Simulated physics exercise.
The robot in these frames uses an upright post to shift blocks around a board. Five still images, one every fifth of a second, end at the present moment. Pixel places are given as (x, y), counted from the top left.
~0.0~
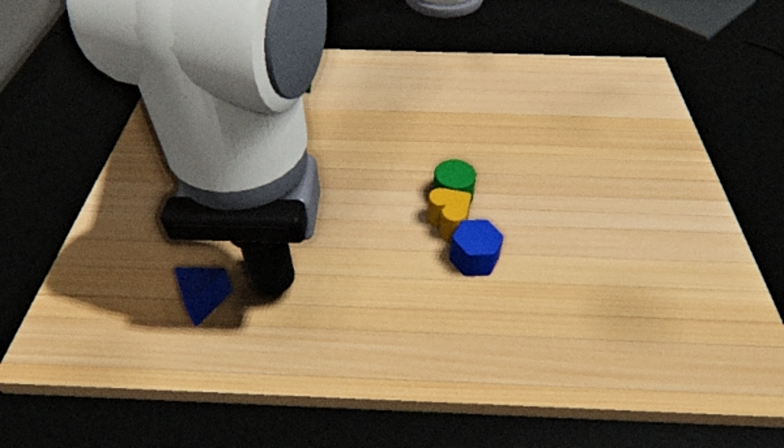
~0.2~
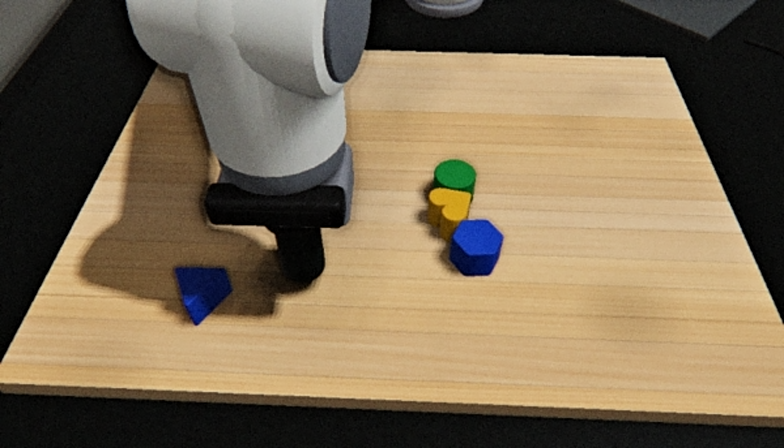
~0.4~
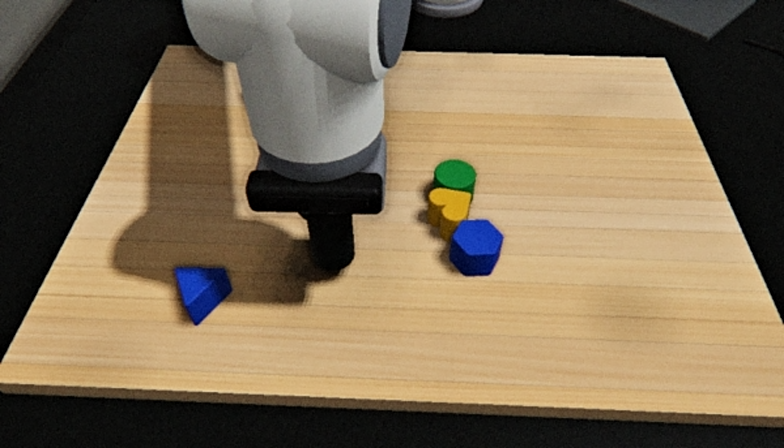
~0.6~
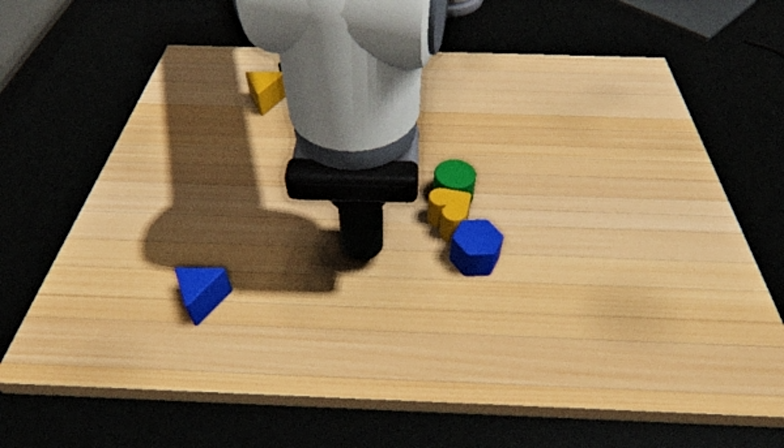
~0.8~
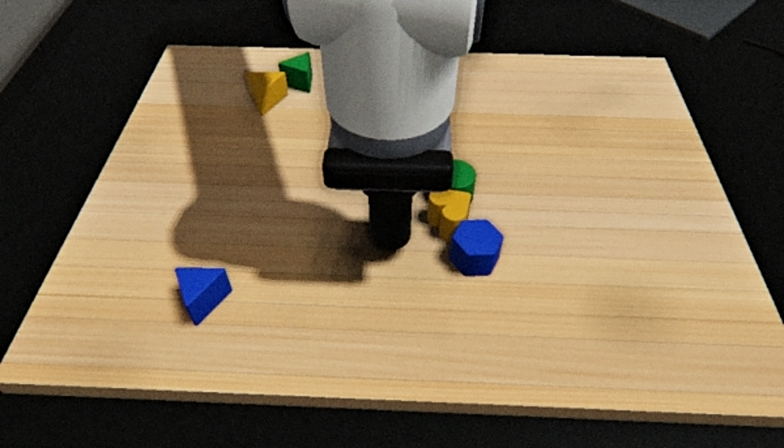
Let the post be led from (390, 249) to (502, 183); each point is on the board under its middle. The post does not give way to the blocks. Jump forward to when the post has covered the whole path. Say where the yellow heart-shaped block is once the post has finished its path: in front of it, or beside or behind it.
Beside or behind, I predict.
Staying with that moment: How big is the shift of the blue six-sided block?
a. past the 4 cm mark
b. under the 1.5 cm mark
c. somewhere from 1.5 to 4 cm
b
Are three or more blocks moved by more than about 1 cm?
No, it doesn't check out.
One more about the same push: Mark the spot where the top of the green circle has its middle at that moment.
Near (484, 137).
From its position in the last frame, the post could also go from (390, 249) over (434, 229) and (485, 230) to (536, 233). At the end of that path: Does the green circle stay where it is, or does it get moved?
It is carried off its spot.
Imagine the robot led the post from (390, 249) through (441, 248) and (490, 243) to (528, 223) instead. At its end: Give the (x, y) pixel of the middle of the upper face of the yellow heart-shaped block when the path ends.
At roughly (492, 190).
On the path given first. One third of the way, post at (432, 210); yellow heart-shaped block at (467, 197), turned 20° clockwise; green circle at (462, 166).
Two thirds of the way, post at (469, 189); yellow heart-shaped block at (504, 189), turned 50° clockwise; green circle at (473, 153).
At the end, post at (504, 168); yellow heart-shaped block at (519, 186), turned 90° clockwise; green circle at (484, 137); blue six-sided block not moved.
